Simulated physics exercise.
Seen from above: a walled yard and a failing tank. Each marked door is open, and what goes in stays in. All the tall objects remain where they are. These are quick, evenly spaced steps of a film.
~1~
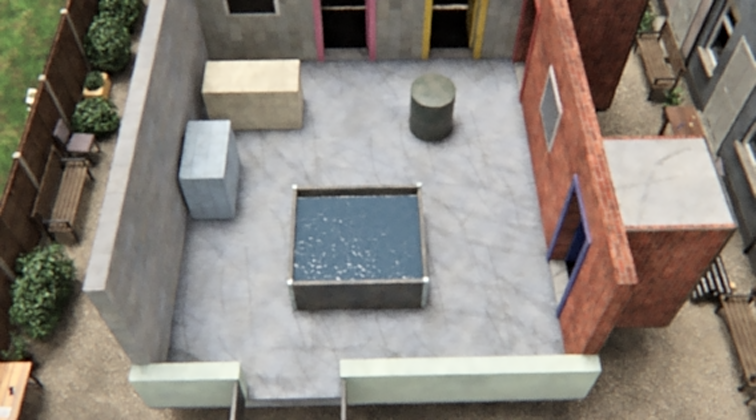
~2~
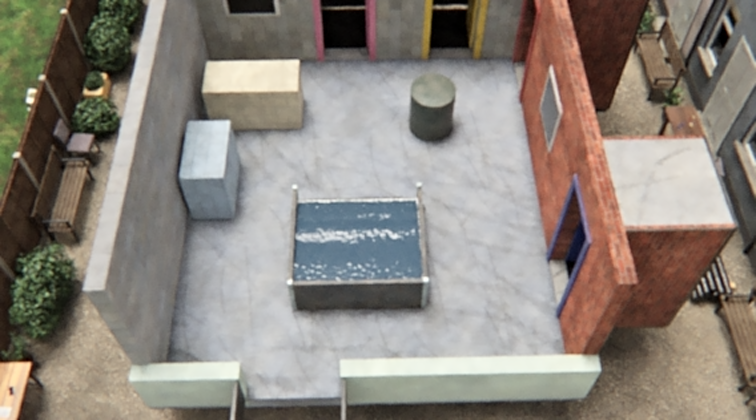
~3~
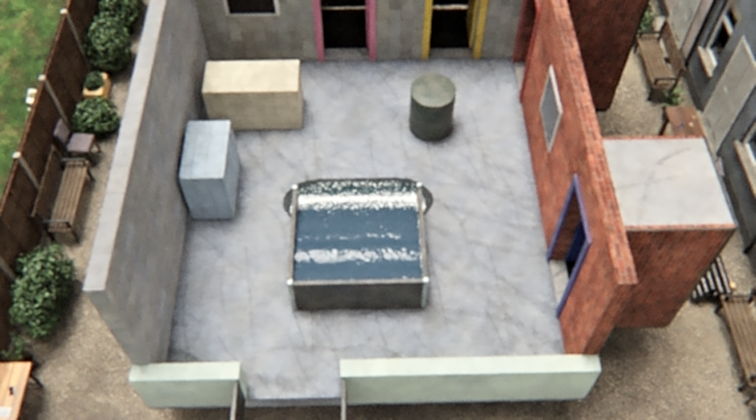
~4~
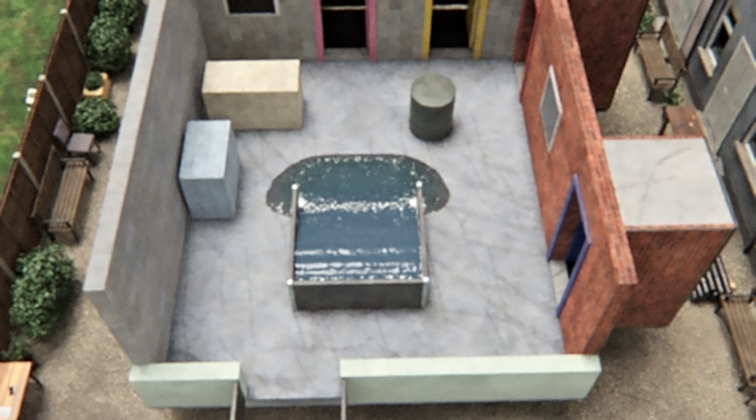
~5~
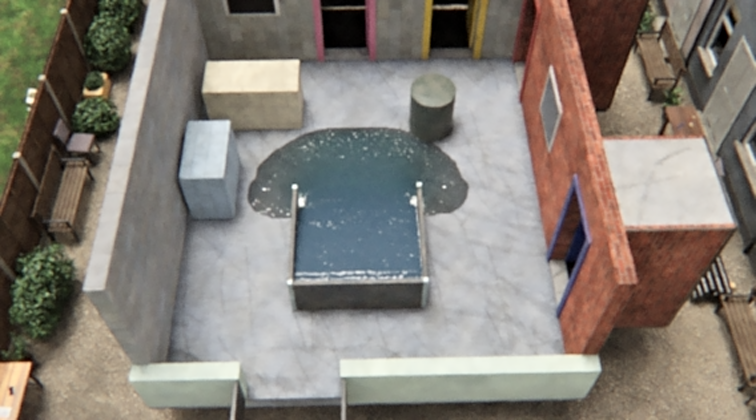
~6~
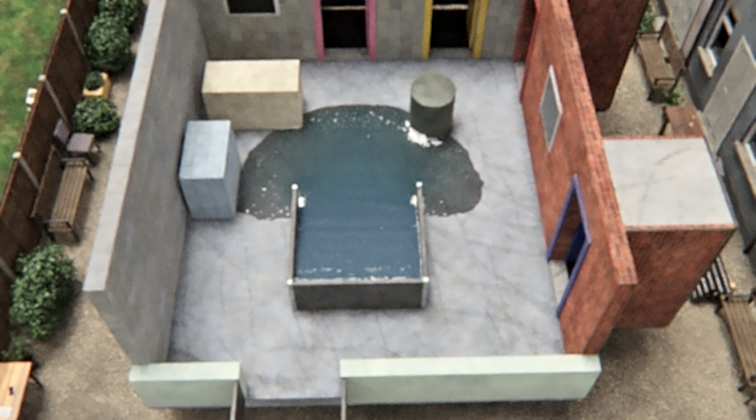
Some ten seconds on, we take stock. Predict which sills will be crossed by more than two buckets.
The red door passes two buckets of inflow; the yellow door passes two buckets of inflow; the blue door stays within two buckets of inflow; the pink door passes two buckets of inflow.
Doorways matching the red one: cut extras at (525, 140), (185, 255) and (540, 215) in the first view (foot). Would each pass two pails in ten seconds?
First door gets past it, second door doesn't reach it, third door doesn't reach it.
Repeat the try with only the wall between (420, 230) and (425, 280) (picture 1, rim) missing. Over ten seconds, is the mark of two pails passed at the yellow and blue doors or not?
The yellow door ends up above, while the blue door ends up above.
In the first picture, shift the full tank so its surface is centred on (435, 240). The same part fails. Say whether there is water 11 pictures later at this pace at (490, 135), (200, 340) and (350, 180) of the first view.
Going through the three spots in turn: Gets wet, stays untouched, gets wet.
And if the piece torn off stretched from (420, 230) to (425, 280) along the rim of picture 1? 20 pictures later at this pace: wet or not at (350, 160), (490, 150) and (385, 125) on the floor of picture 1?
In turn: Untouched, then inundated, then untouched.
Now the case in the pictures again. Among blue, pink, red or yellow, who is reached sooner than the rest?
Looks like the one in pink gets there first.
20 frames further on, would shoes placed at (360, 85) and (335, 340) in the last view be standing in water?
Result, in the order given: Wetted / not wetted.
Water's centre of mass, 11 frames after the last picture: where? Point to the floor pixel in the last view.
My pick is pixel (356, 159).
A moment on, water covers 35 % of the floor; the red door not reached, the yellow door not reached, the blue door not reached, the pink door over two buckets in.
Next, water covers 50 % of the floor; the red door wet at the sill, nothing in, the yellow door wet at the sill, nothing in, the blue door not reached, the pink door far over two buckets in.
Then, water covers 60 % of the floor; the red door over two buckets in, the yellow door under two buckets in, the blue door not reached, the pink door far over two buckets in.
Later, water covers 80 % of the floor; the red door over two buckets in, the yellow door over two buckets in, the blue door wet at the sill, nothing in, the pink door far over two buckets in.
In the end, water covers 95 % of the floor; the red door far over two buckets in, the yellow door over two buckets in, the blue door wet at the sill, nothing in, the pink door far over two buckets in.
